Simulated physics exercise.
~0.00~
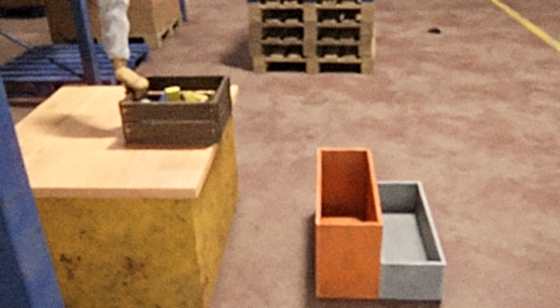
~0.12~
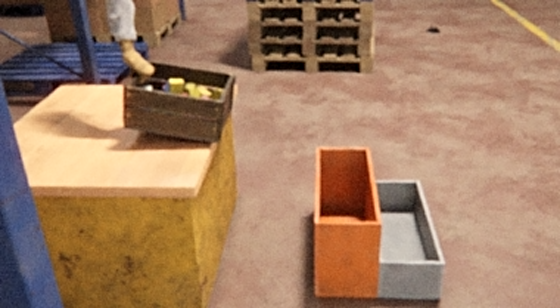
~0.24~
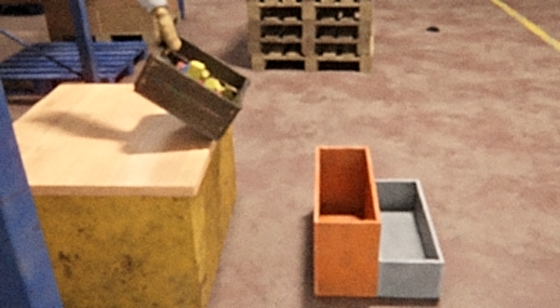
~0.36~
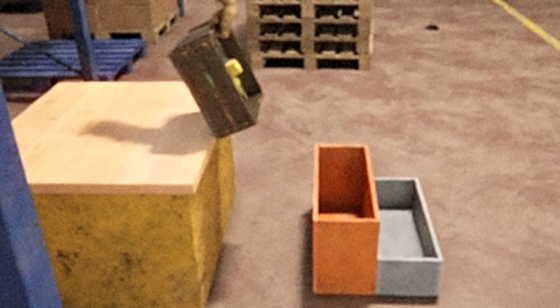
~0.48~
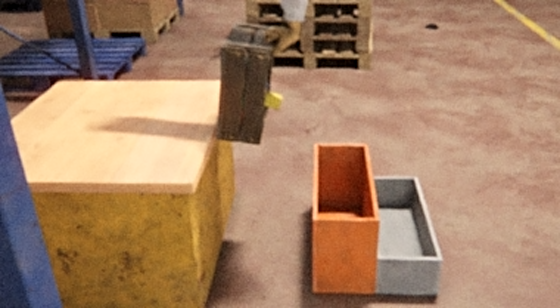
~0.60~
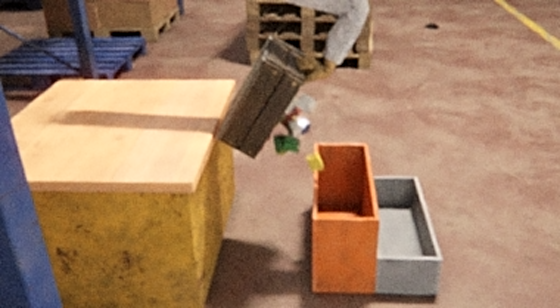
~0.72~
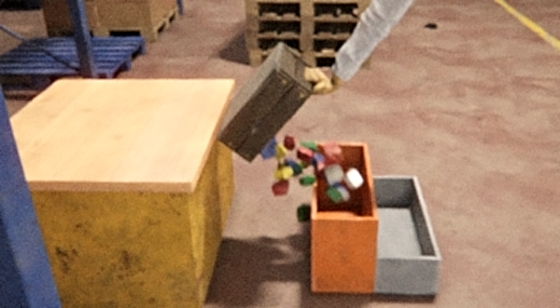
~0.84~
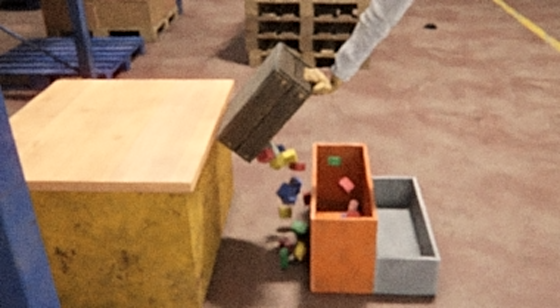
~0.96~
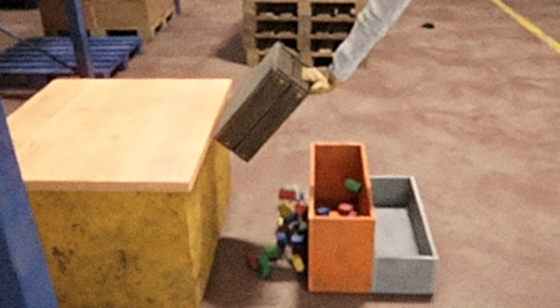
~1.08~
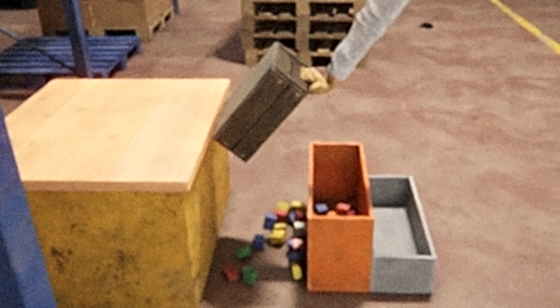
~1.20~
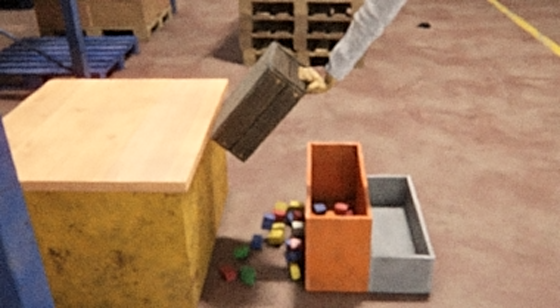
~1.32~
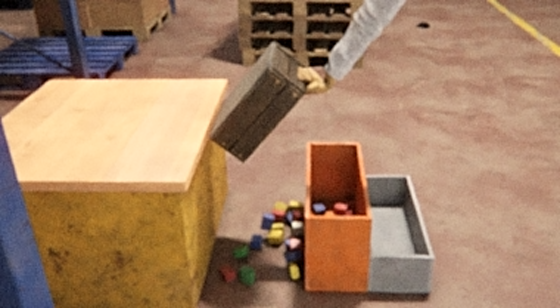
Warehouse floor, a gloved hand tipping a dark crate off a bench, colourful blocks spilling partly into an orange tub, many landing short.
